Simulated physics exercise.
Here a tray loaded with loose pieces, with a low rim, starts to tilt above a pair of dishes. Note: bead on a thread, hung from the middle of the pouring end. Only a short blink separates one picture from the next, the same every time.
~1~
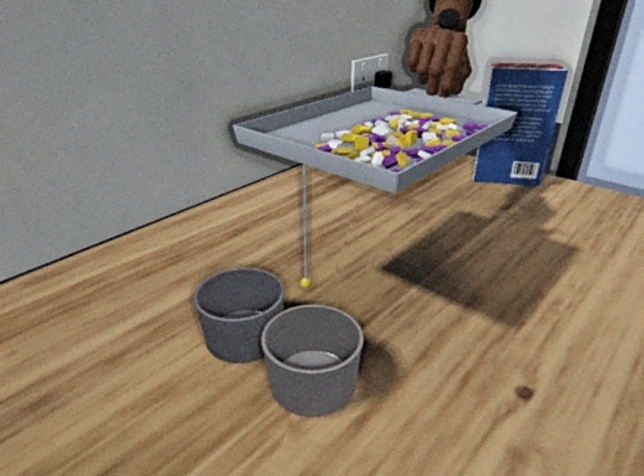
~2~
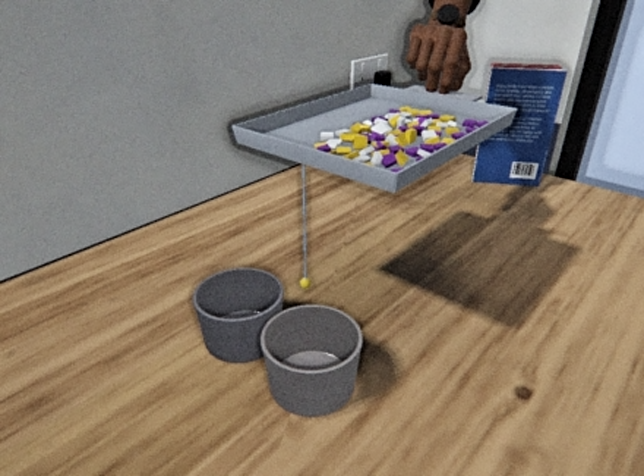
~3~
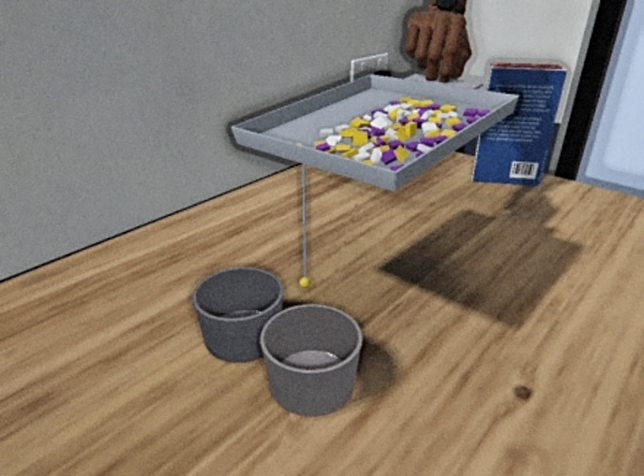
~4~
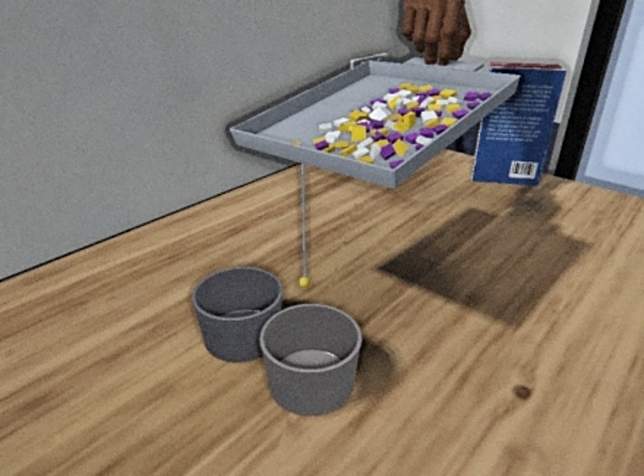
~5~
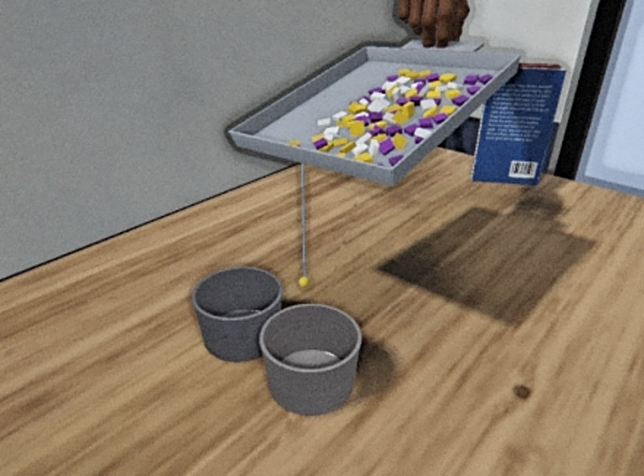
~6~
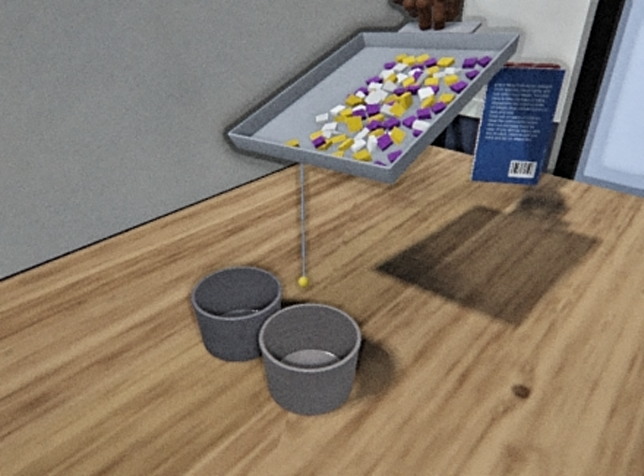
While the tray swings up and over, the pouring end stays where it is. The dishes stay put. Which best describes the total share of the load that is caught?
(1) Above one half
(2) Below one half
(1) Above one half.
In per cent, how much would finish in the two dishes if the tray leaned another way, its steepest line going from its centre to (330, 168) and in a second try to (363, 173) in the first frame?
60 and 50 per cent, in that order.
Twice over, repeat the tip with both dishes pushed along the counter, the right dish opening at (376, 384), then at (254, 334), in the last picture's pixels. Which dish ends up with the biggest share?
It comes out as the dish further left in the first try and the dish further right in the second.
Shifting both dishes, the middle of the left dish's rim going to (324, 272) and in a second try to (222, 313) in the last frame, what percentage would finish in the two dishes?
Around 0 and around 50 per cent, in that order.
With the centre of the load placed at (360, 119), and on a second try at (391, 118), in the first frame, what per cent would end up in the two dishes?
You'd get near 70 percent first and near 70 percent next.
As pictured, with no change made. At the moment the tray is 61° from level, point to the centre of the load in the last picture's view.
The load is centred around (301, 130).
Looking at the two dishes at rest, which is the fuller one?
I'd say more ends in the left-side one.
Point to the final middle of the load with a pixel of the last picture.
Around (242, 337), give or take.
Soon after the last picture, tray tipped steeply; all on the tray.
A little later, tray tipped right over; most on the tray; a stray few in the right dish; a small part in the left dish; a small part outside both; a stray few in the air.
Later still, tray tipped past a quarter turn; about a quarter in the right dish; about half in the left dish; about a quarter outside both.
At rest, tray tipped past a quarter turn; about a quarter in the right dish; about half in the left dish; about a quarter outside both.
